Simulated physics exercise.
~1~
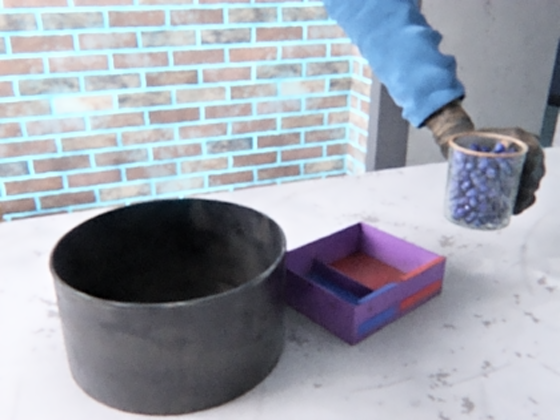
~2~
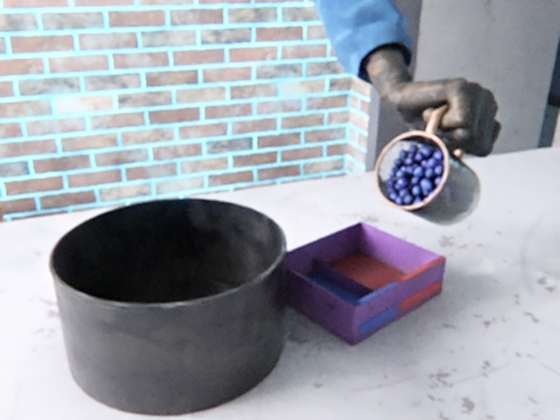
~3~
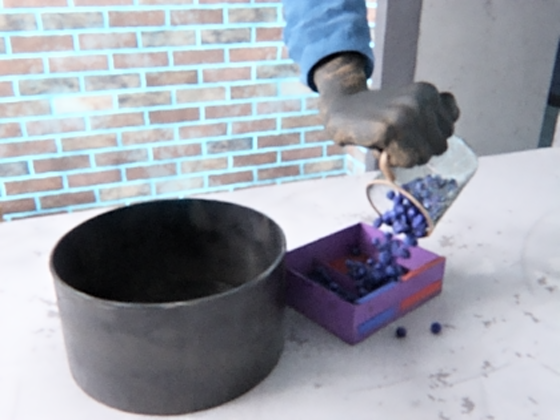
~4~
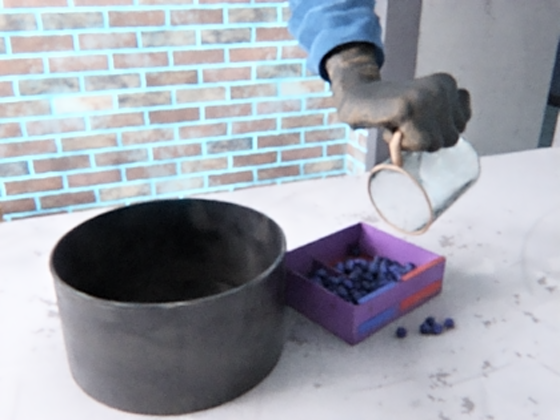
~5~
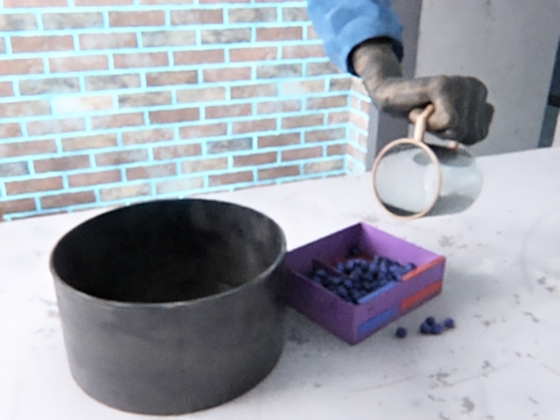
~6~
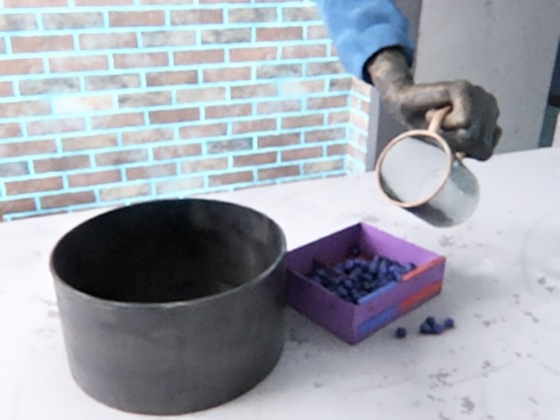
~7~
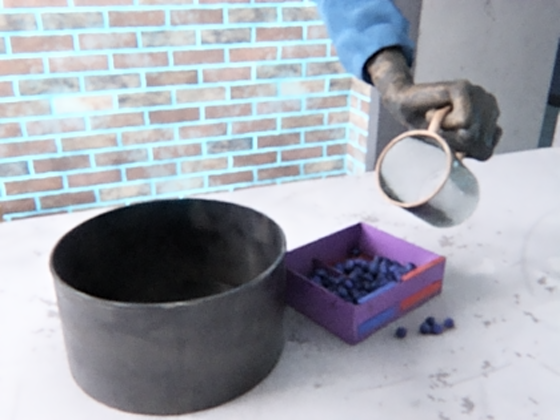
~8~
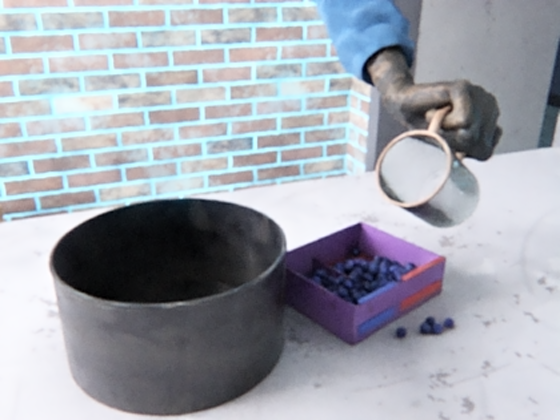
A gloved hand tips a cup of blueberries into a purple tin, spilling a few beside it.
